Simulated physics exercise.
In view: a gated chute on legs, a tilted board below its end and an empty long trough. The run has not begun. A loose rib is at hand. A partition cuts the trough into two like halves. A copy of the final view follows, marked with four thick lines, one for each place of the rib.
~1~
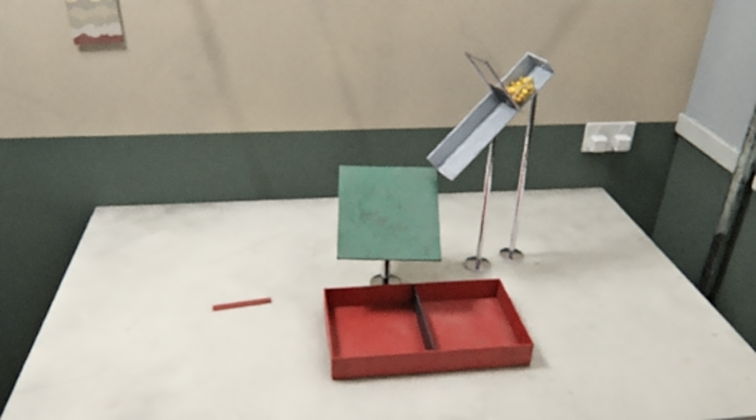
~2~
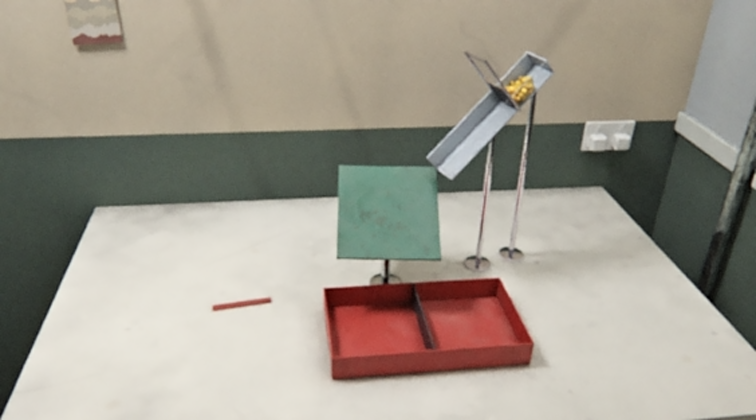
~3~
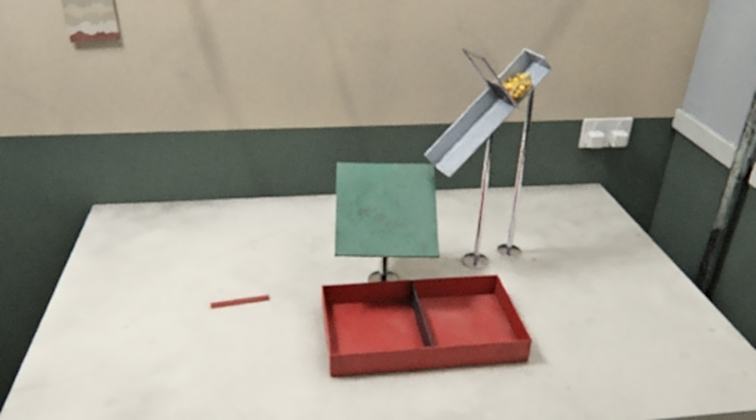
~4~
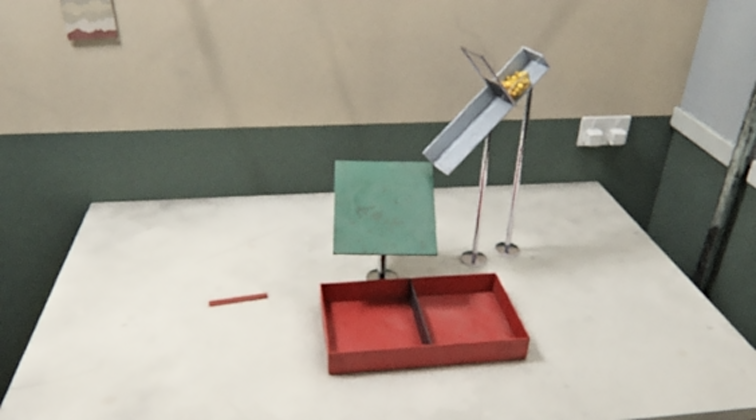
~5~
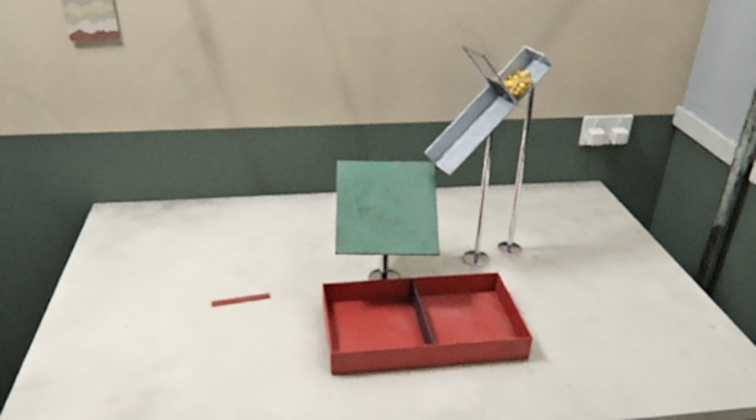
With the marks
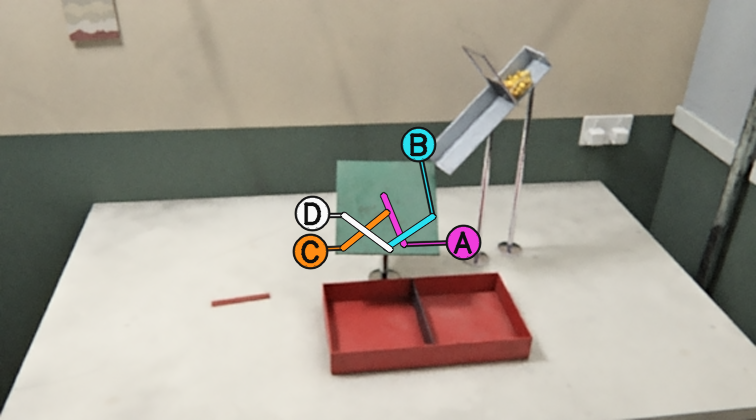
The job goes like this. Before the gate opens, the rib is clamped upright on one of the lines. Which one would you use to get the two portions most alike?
Take A.
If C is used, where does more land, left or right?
The left half.
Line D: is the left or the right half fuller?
The left half.
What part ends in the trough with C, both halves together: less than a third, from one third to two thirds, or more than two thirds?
It is more than two thirds.
On the marked copy, line A from (383, 195) to (404, 244); line B from (432, 216) to (386, 247); line C from (386, 212) to (343, 248); line D from (344, 215) to (390, 249).
With A, of what is caught, roughly half in the left half, roughly half in the right.
With B, of what is caught, every piece in the left half, not one piece in the right.
With C, of what is caught, every piece in the left half, not one piece in the right.
With D, of what is caught, almost all in the left half, just a few in the right.
